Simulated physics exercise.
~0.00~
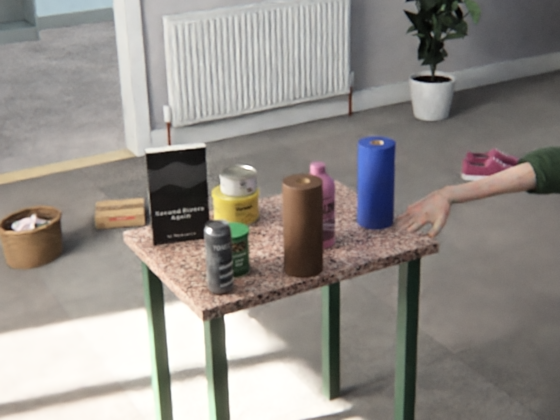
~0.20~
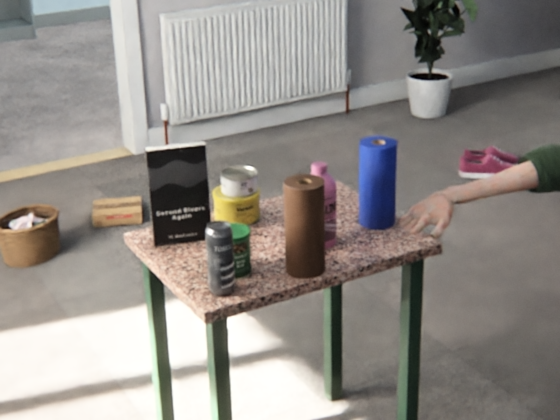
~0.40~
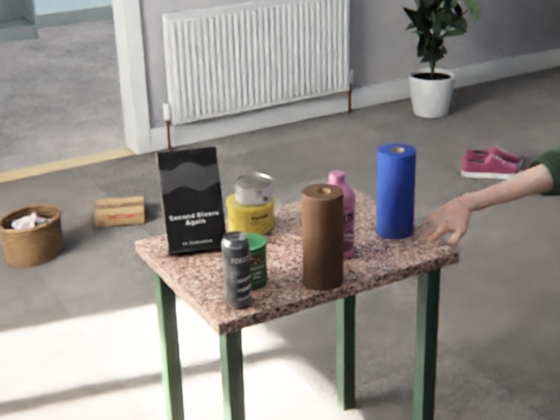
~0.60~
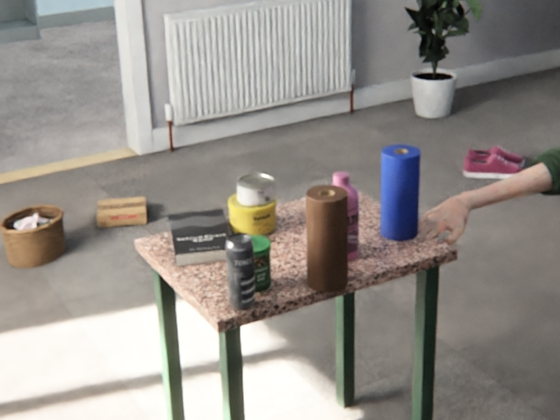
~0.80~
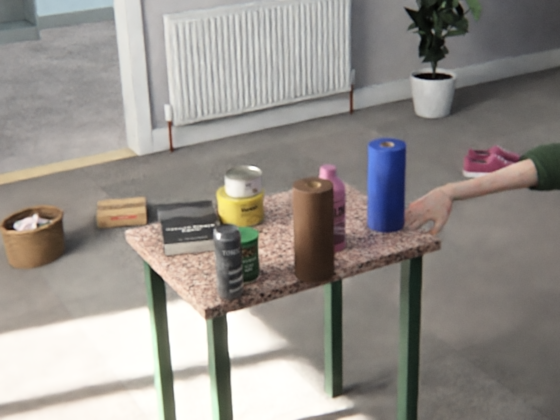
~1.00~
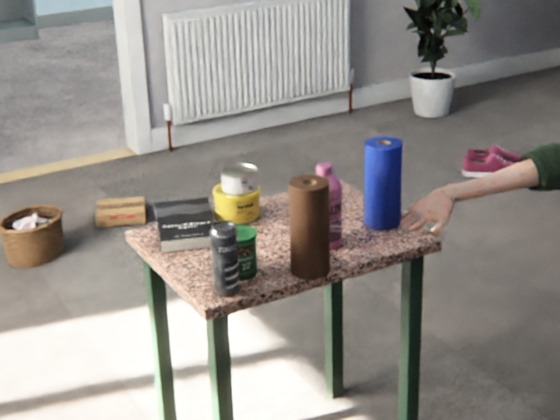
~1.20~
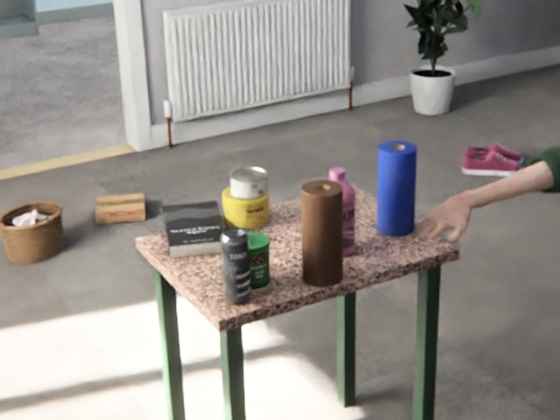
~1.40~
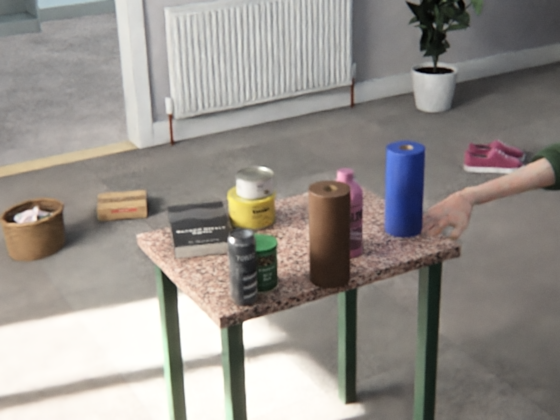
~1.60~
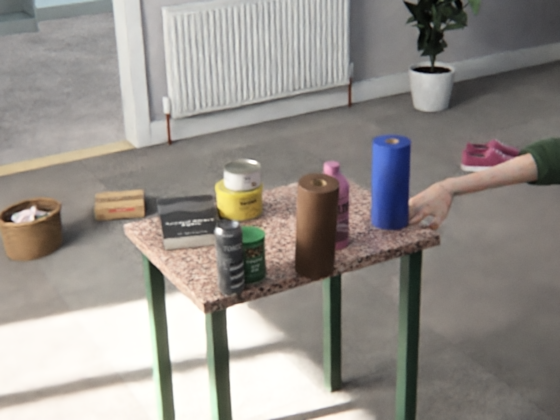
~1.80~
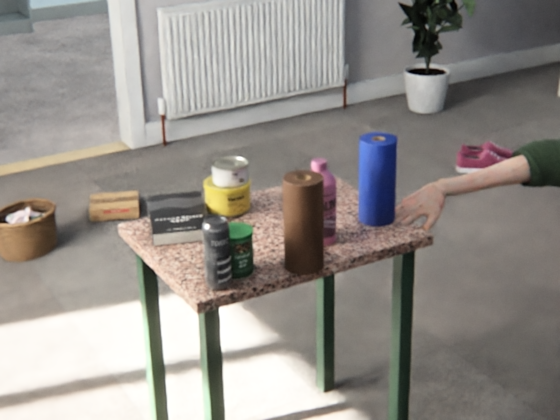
A side table with a speckled top and green legs stands in a room, a hand resting at its right edge, with a black book upright among rolls, tins, tubs and bottles. The table shifts a little to the right, and the book starts to lean backward. It falls flat onto the tabletop while everything around it stays standing. The table then slides slightly left, right again, and back left, the hand staying at its edge. At the end the book lies toppled, and the grey can, both rolls and the other items remain upright.
